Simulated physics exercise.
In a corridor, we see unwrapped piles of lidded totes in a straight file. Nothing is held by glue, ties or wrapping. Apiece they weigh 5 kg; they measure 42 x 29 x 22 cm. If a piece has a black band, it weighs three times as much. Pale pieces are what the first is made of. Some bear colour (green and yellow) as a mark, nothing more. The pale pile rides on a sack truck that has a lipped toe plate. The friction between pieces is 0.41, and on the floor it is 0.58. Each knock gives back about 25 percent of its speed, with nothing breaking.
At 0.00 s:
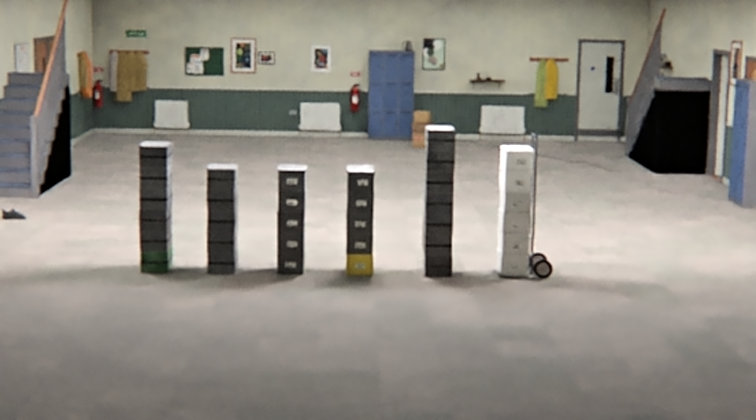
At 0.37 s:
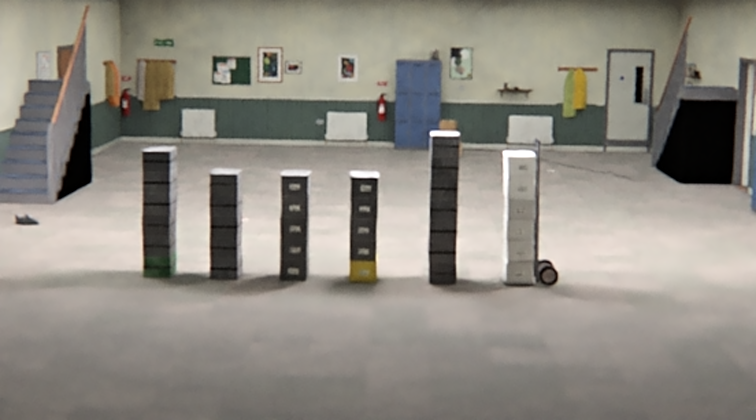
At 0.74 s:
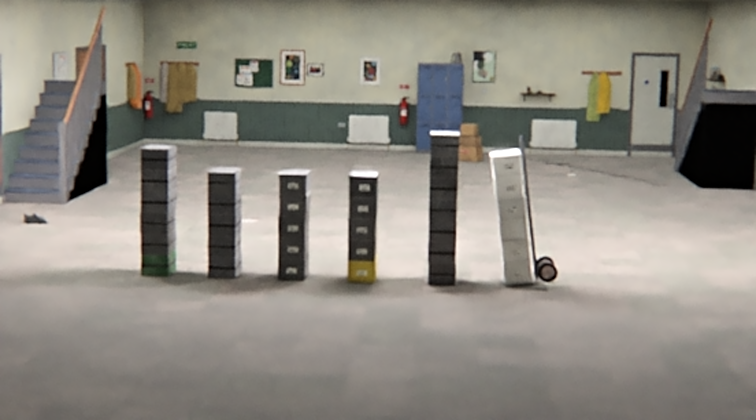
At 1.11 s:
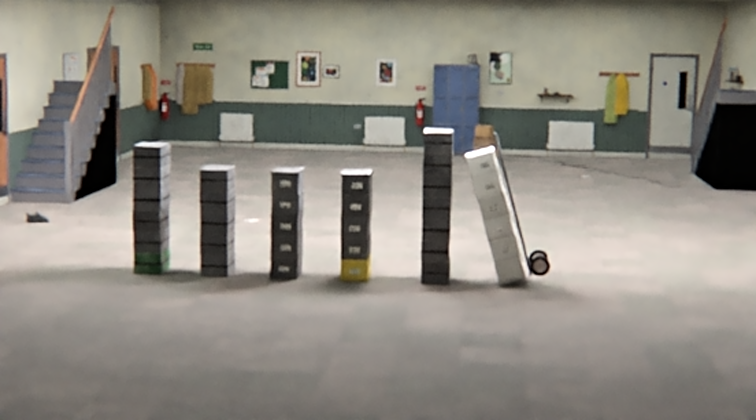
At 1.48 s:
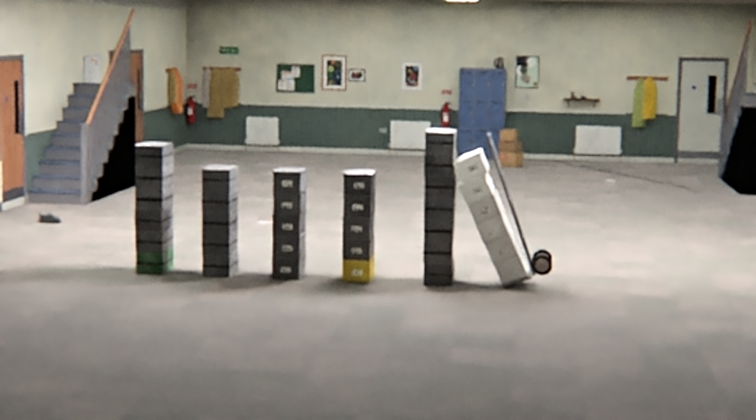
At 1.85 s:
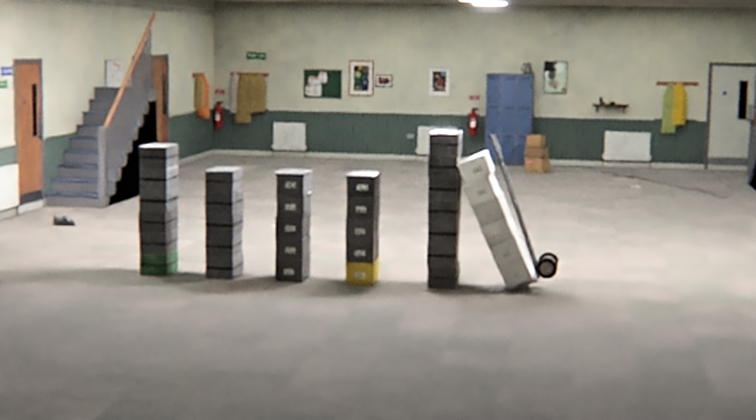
In a hall with stairs and coat hooks, a pale stack on a sack truck tilts left until it leans against the tallest of five dark stacks in a row, which stay upright as the view shifts slightly.
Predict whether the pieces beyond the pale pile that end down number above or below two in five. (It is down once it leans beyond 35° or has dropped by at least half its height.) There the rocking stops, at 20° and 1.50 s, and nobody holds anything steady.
The share down is below two fifths.
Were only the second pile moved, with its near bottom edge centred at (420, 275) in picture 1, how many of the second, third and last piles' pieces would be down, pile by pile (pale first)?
Per pile - second: 0, third: 0, last: 0.
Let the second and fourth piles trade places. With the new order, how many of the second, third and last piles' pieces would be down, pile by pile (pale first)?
After the swap, the second pile would have 5 down, the third 0 and the last 0.
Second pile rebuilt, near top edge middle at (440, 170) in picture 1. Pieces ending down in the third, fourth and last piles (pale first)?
Pile by pile that makes third 0, fourth 0, last 0.
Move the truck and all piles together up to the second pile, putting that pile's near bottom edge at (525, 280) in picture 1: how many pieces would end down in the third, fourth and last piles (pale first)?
Pile by pile, third 0, fourth 0, last 0.
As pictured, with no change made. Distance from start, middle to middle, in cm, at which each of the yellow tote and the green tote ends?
Yellow 0 cm, green 0 cm.
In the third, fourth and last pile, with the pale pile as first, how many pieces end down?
By pile: Third 0, fourth 0, last 0.
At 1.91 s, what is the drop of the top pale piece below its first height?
Roughly 0 cm.
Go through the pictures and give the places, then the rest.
In the first frame (places mark the middle of the side facing us; the camera moves round a little), truck frame (536, 165) 0° forward; yellow tote (360, 265); green tote (154, 262); the rest undisturbed.
The second frame shows truck frame (539, 170) 1° forward; yellow tote (363, 272).
The third frame shows truck frame (525, 167) 8° forward, top of the pale pile leaning 8°; yellow tote (361, 272); the rest undisturbed.
The fourth frame shows truck frame (503, 164) 16° forward, top of the pale pile leaning 17°; yellow tote (354, 271); the rest undisturbed.
The fifth frame shows truck frame (497, 164) 20° forward, top of the pale pile leaning 24°; yellow tote (356, 272); the rest undisturbed.
The sixth frame shows truck frame (501, 166) 20° forward, top of the pale pile leaning 24°; yellow tote (359, 274); green tote (153, 265); the rest undisturbed.
After 1.91 s, 0 of the pale pile down; none of the 28 other totes down.
At rest (2.5 s), 0 of the pale pile down; none of the 28 other totes down; yellow tote unmoved; green tote unmoved. That is 0 per cent. As the last picture would show them, middles, yellow tote near (363, 271), green tote near (159, 262).
